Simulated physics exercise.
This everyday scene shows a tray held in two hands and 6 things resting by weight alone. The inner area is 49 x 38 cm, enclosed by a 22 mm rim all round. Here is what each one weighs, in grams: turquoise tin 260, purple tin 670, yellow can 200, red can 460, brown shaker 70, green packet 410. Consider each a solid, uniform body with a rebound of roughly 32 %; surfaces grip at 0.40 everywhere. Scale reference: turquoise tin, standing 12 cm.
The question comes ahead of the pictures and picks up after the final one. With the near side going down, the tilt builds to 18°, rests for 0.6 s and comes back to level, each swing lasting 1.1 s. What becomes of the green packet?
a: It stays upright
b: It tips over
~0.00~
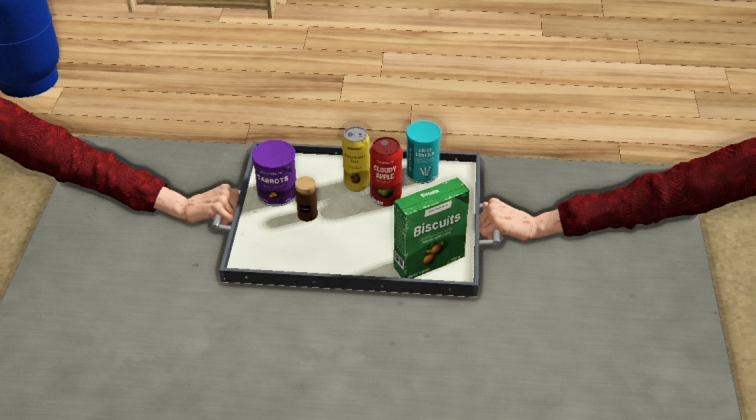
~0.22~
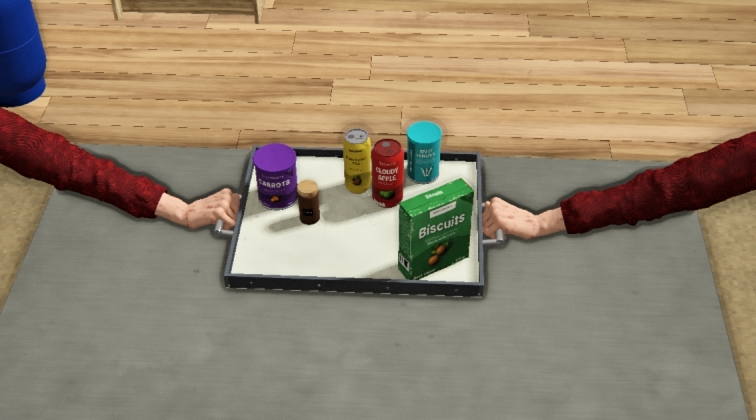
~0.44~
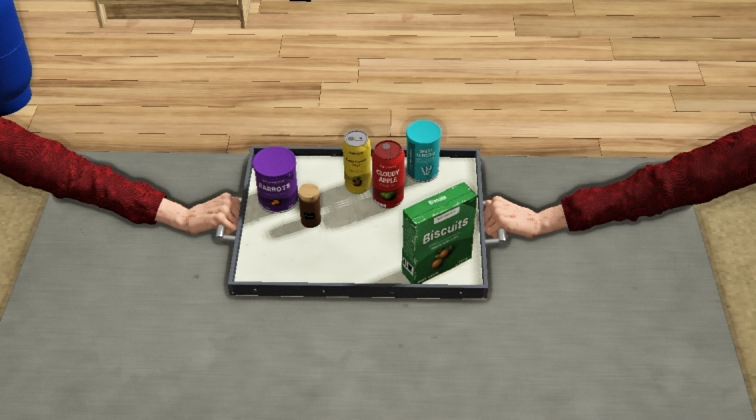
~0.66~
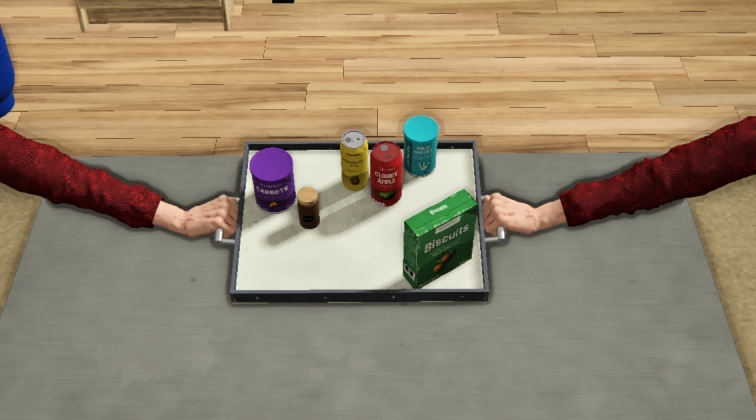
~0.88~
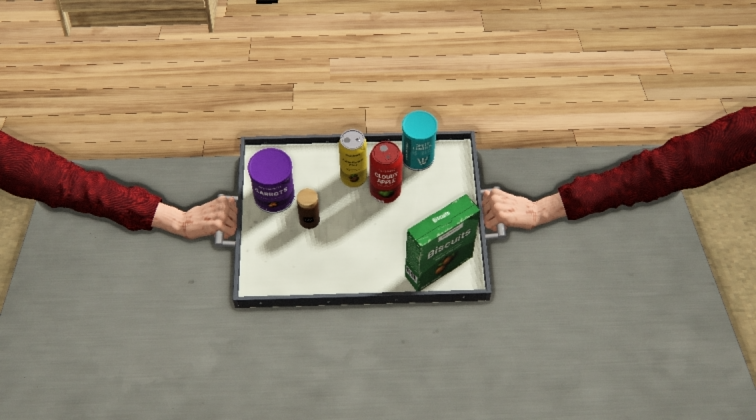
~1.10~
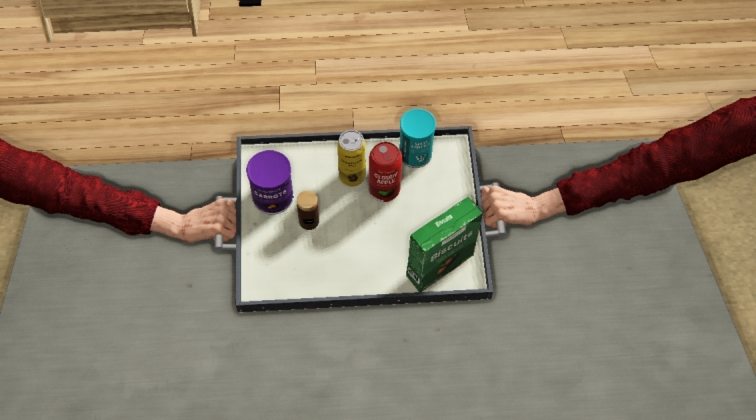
It tips over (b).
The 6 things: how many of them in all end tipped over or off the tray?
1 of them.
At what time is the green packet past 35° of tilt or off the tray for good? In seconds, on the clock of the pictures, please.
Near 1.5 s on the clock.
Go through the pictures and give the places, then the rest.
Tray level; green packet (431, 230); turquoise tin (423, 153), in the first picture.
Tray level; yellow can (357, 162); red can (388, 174), in the second picture.
Tray at 3°, near edge down; brown shaker (310, 206); turquoise tin (423, 152), in the third picture.
Tray at 9°, near edge down; purple tin (274, 181); yellow can (355, 162), in the fourth picture.
Tray at 15°, near edge down; red can (386, 173); brown shaker (308, 209), in the fifth picture.
Tray at 18°, near edge down; green packet (443, 245); turquoise tin (417, 139), in the sixth picture.
Around 1.60 s, tray at 18°, near edge down; green packet now off the tray.
Around 1.80 s, tray at 18°, near edge down.
Around 2.40 s, tray at 7°, near edge down.
Finally (3.4 s), off the tray and tipped over, green packet; the other 5 still in place (within 5 cm). Final places as that camera would see them, green packet near (465, 395).
